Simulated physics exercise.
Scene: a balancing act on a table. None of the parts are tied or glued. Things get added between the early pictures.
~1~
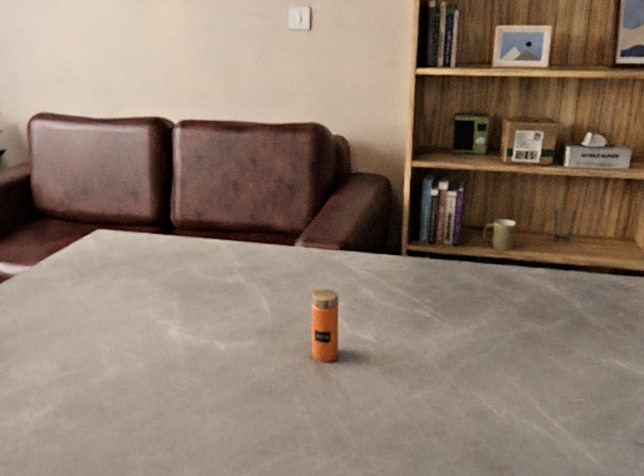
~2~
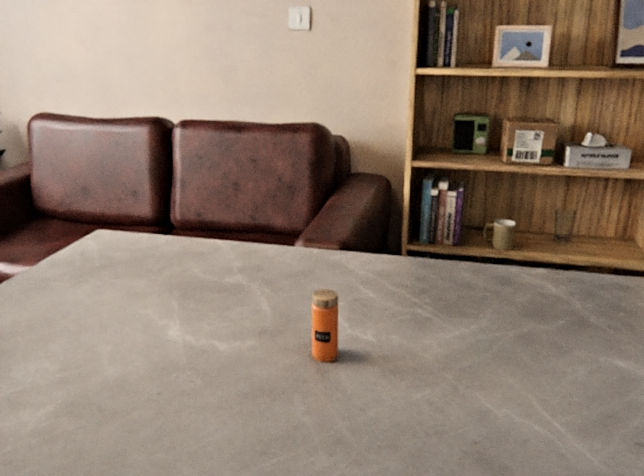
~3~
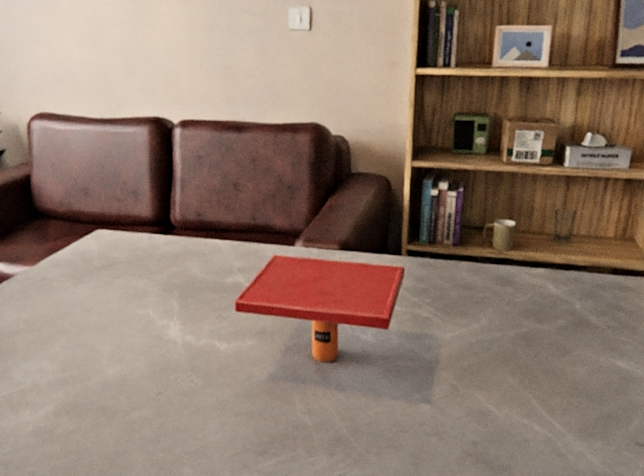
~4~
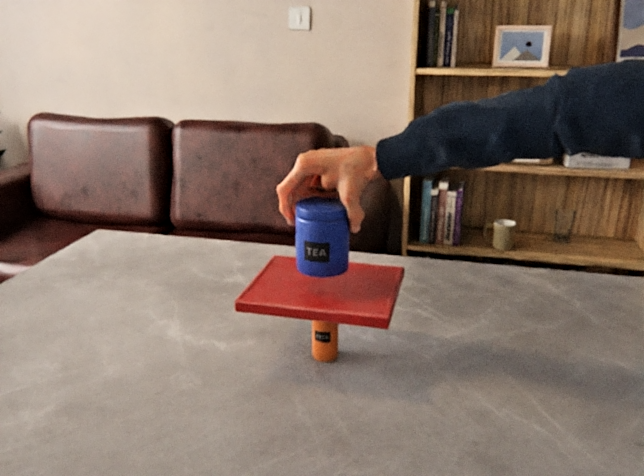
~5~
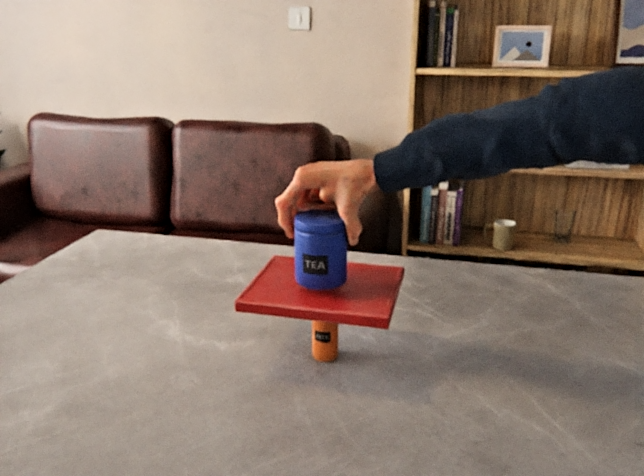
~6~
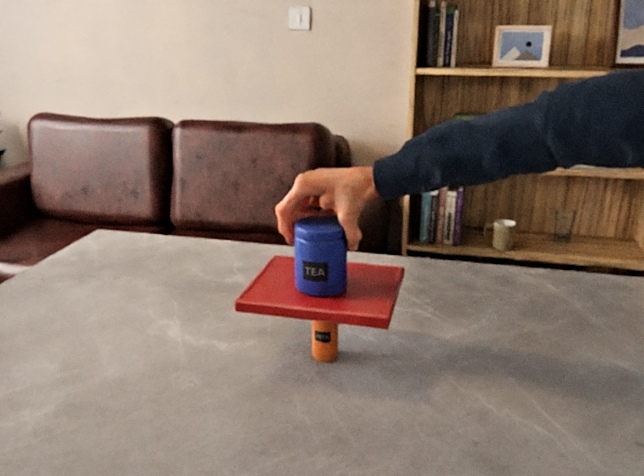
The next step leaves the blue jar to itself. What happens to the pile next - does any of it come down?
Stable.
Then, 0.30 s after the last picture, nothing has stirred.
Then, 0.70 s after the last picture, blue jar resting near (321, 256).
At rest, all 3 in place. Seen from the same camera at the end, blue jar near (321, 256). The stack stays up.
